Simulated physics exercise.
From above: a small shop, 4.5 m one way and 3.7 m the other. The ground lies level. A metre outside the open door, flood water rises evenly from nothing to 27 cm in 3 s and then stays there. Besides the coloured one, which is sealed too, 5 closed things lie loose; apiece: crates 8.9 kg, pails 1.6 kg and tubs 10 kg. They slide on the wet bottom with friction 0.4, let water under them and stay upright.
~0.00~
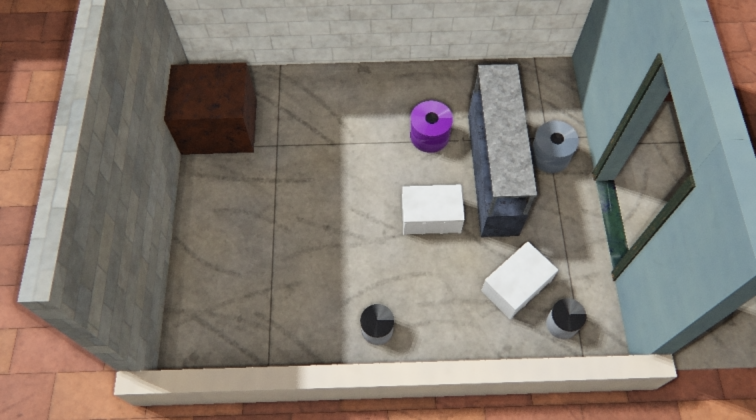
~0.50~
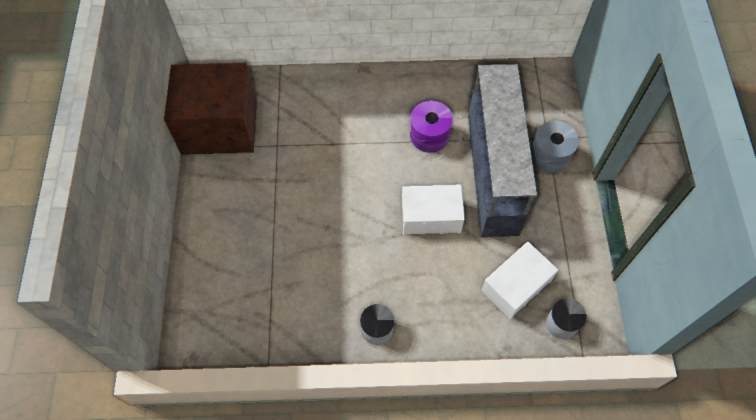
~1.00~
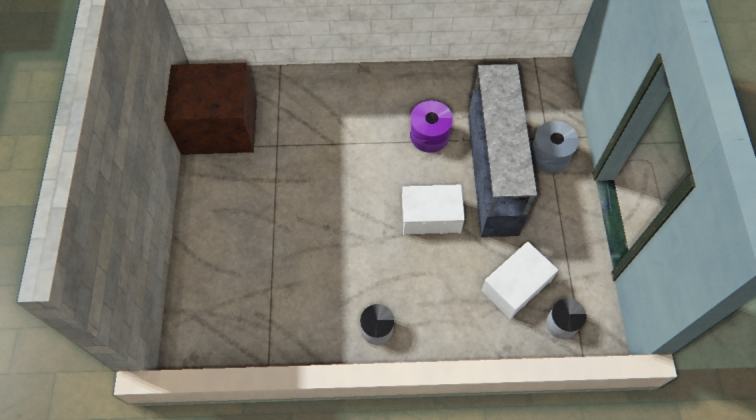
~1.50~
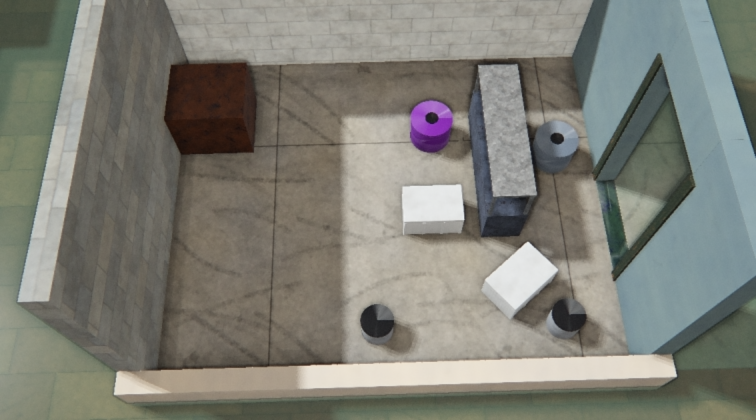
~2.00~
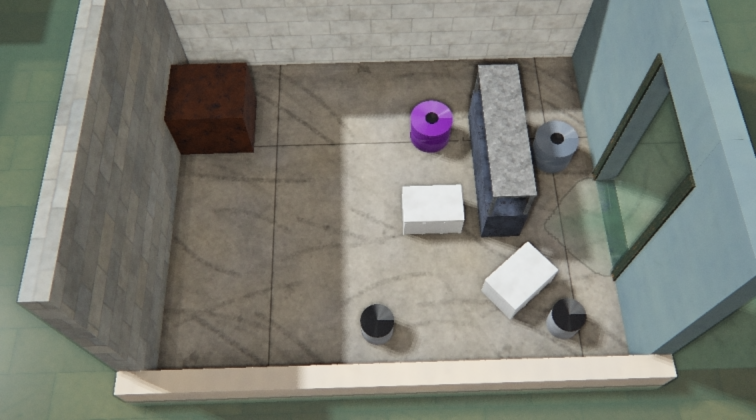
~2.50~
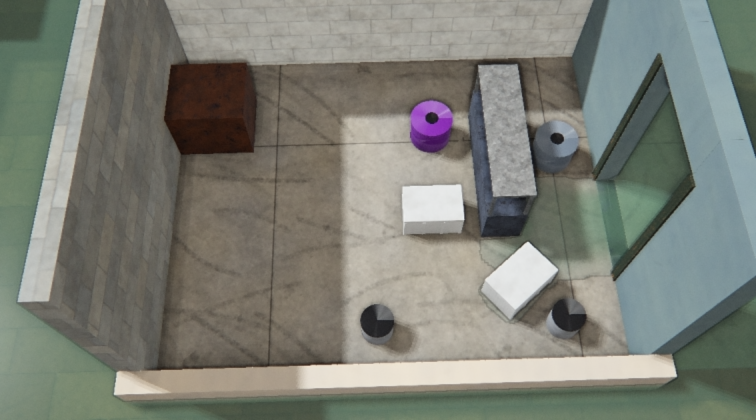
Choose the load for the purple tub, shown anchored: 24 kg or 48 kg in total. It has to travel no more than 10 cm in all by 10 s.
I expect that the smaller load will do.
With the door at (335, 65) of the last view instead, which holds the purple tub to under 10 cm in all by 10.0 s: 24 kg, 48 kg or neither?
In that case the lower weight is enough.
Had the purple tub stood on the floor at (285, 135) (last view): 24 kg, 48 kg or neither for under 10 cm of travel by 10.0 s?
The smaller is enough.
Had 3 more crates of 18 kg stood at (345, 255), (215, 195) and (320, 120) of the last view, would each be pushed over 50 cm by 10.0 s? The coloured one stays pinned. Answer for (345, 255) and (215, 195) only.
In turn: Under, past it.
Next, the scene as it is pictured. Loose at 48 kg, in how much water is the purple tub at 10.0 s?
Roughly 7 cm.
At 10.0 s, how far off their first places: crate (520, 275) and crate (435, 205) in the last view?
In turn: 140 cm, 30 cm.
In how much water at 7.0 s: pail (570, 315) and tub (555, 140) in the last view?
About 6 and 14 cm.
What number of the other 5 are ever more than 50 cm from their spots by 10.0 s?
3 of them.
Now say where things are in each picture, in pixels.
The purple tub at (432, 118), on the bottom; water covers 0.0 m2; 0 of 6 have shifted, in the first frame.
The purple tub at (432, 118) rests on the ground; water covers 0.0 m2; 0 of 6 have shifted, in the second frame.
The purple tub at (432, 118), on the bottom; water covers 0.0 m2; 0 of 6 have shifted, in the third frame.
The purple tub at (432, 118) rests on the ground; water covers 0.0 m2; 0 of 6 have shifted, in the fourth frame.
The purple tub at (432, 118), on the bottom; water covers 0.4 m2; 0 of 6 have shifted, in the fifth frame.
The purple tub at (432, 118), on the bottom; water covers 1.1 m2; 0 of 6 have shifted, in the sixth frame.
After 3.5 s the purple tub would be 0 cm from its start with 24 kg and 0 cm from its start with 48 kg; 0 cm of water round it then.
After 4.5 s the purple tub would be 0 cm from its start with 24 kg and 0 cm from its start with 48 kg; 0 cm of water round it then.
After 7.0 s the purple tub would be 0 cm from its start with 24 kg and 0 cm from its start with 48 kg; 2 cm of water round it then.
After 10.0 s the purple tub would be 0 cm from its start with 24 kg and 0 cm from its start with 48 kg; 7 cm of water round it then.
